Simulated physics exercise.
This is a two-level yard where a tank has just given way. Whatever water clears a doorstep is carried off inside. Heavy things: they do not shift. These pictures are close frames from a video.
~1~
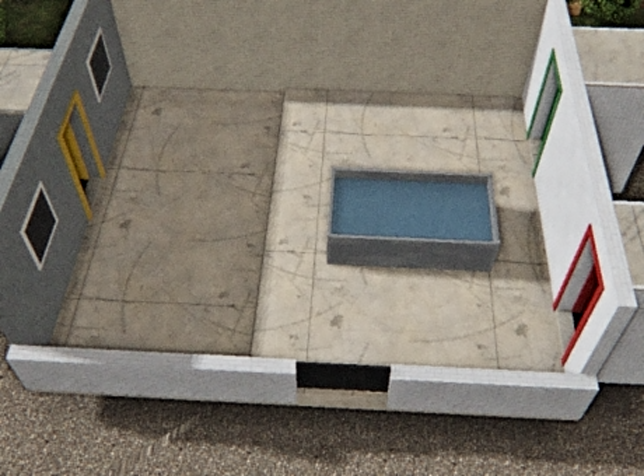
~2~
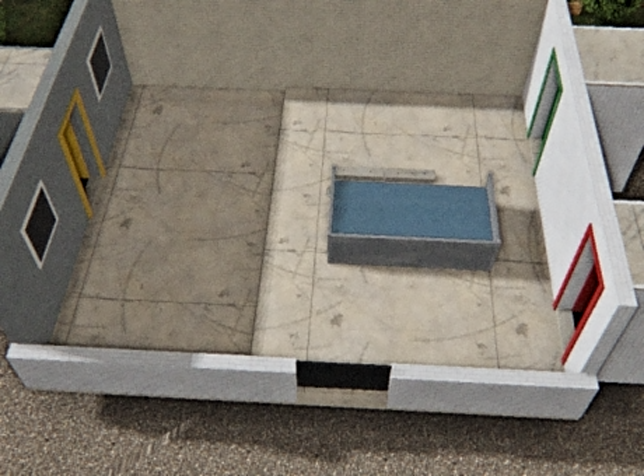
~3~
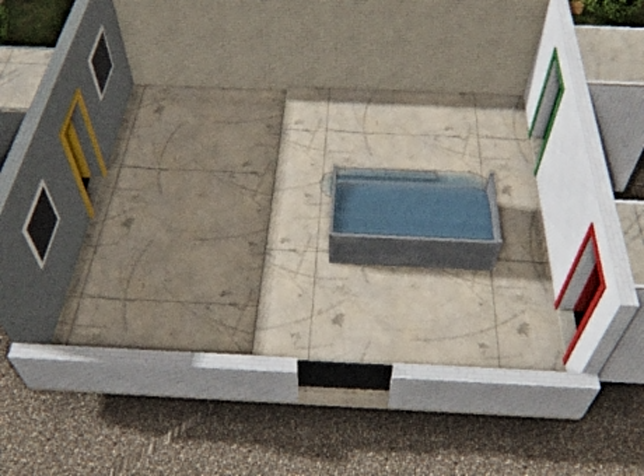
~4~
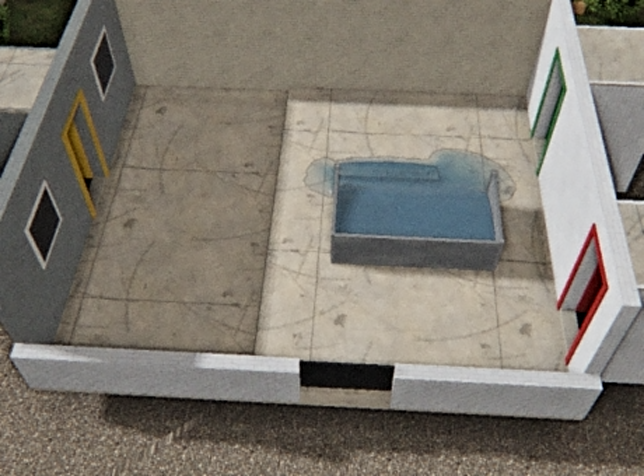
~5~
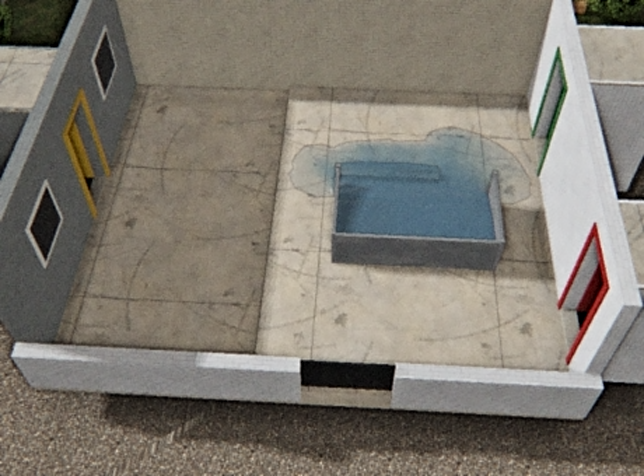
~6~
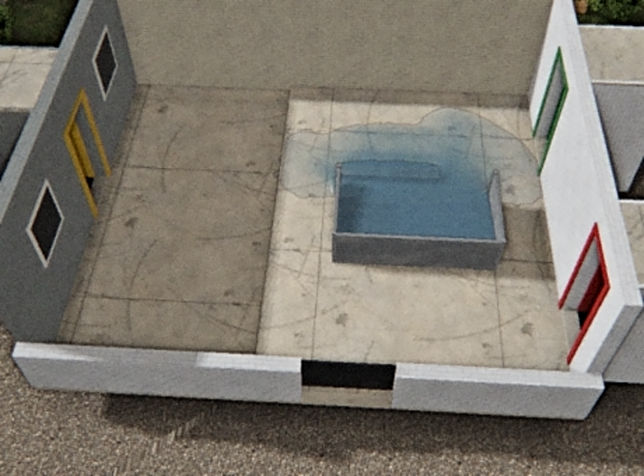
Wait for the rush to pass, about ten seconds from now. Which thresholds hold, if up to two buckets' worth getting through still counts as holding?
The yellow door does not hold; the green door does not hold; the red door holds.
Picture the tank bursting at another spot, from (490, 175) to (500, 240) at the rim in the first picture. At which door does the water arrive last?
It would be the one in yellow.
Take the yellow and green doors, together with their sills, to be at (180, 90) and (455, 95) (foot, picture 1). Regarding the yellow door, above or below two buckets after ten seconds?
Door by door, the yellow door exceeds the limit.
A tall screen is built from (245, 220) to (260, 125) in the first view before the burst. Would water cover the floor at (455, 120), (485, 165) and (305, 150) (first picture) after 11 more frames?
The first is inundated, the second inundated and the third inundated.
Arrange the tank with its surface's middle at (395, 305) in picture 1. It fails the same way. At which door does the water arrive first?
Looks like the door marked green.
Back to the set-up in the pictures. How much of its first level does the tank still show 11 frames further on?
26 percent or so.
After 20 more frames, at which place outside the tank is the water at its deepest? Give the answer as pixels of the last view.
Deepest spot: Near (146, 86).
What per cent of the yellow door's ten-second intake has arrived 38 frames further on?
Roughly 20 per cent.
A moment on, water covers 30 % of the floor; the yellow door not reached, the green door wet at the sill, nothing in, the red door not reached.
Next, water covers 40 % of the floor; the yellow door not reached, the green door under two buckets in, the red door not reached.
Then, water covers 45 % of the floor; the yellow door not reached, the green door far over two buckets in, the red door not reached.
Later, water covers 65 % of the floor; the yellow door under two buckets in, the green door far over two buckets in, the red door wet at the sill, nothing in.
In the end, water covers 85 % of the floor; the yellow door over two buckets in, the green door far over two buckets in, the red door wet at the sill, nothing in.
